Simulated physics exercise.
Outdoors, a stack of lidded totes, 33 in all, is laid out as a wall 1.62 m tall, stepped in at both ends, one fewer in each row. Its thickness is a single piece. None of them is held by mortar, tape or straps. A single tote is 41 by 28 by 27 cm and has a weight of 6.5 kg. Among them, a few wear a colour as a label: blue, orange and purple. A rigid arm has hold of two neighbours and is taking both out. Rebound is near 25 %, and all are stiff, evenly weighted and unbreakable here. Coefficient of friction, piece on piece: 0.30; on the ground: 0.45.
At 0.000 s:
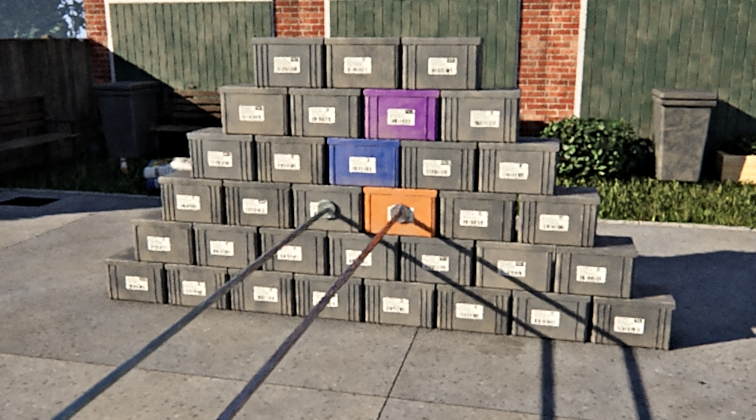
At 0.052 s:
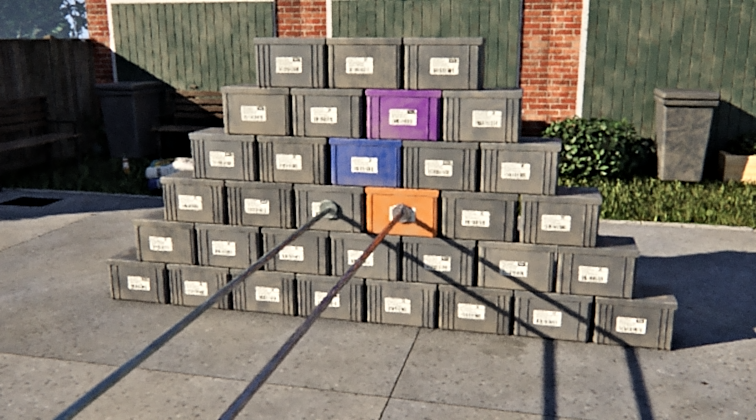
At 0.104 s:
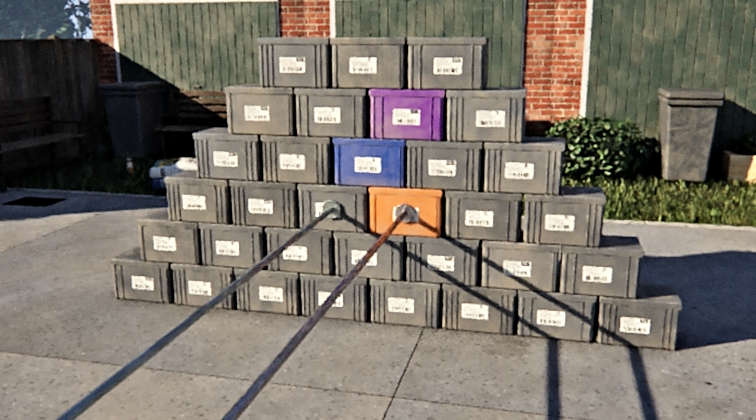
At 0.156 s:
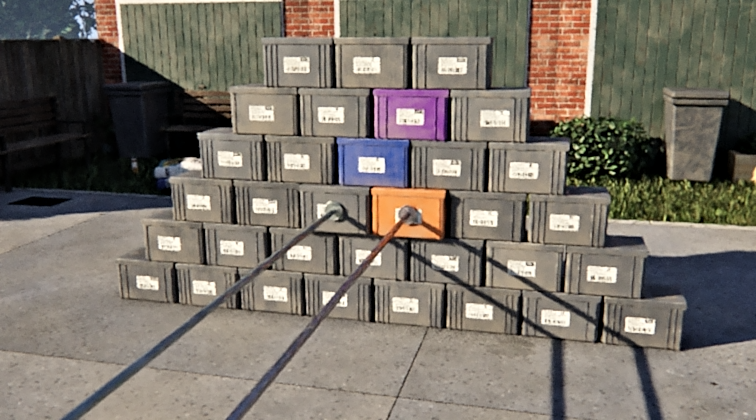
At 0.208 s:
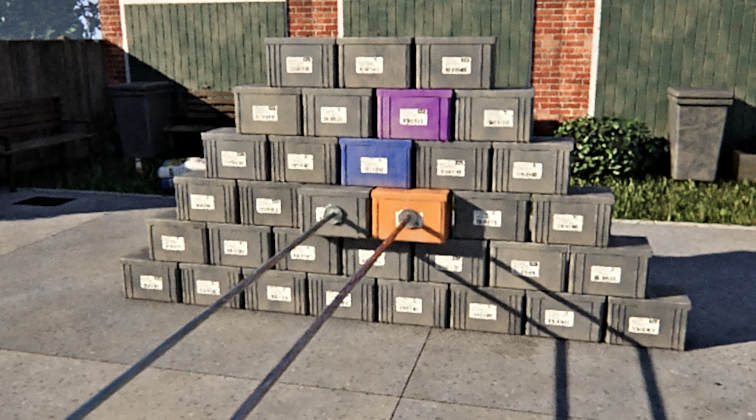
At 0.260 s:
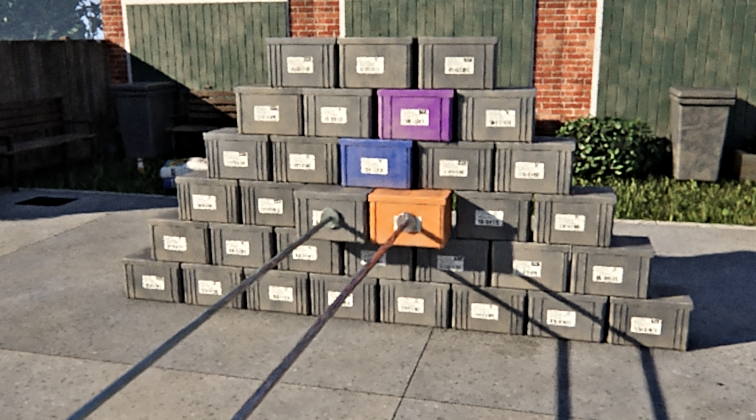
Two rods slowly pull an orange tote and its left neighbour outward from a stacked wall.
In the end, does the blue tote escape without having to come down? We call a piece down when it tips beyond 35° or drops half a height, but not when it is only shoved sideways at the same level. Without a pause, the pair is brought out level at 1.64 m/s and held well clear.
No.
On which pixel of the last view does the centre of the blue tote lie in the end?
It finishes near pixel (336, 296) of the last picture.
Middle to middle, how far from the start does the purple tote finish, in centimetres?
Purple 10.
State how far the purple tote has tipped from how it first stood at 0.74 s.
I'd put it at roughly 0 degrees away from its starting angle.
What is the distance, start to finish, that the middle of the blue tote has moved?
Some 85 centimetres.
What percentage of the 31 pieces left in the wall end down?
Close to 5 per cent of them.
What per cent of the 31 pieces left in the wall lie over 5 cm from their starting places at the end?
The share is 10 per cent.
After 0.34 s, none of the 31 other totes down, 6 disturbed; blue tote leaning 4°; purple tote shifted 7 cm.
After 0.46 s, 1 of the 31 other totes down; blue tote leaning 35°, 10 cm lower; purple tote shifted 9 cm.
After 0.74 s, 1 of the 31 other totes down; blue tote leaning 56°, 60 cm lower; purple tote shifted 9 cm.
At rest (1.3 s), 1 of the 31 other totes down; blue tote on its side; purple tote shifted 9 cm; orange tote shifted 73 cm. As the last picture would show them, middles, blue tote near (336, 296), purple tote near (419, 115).
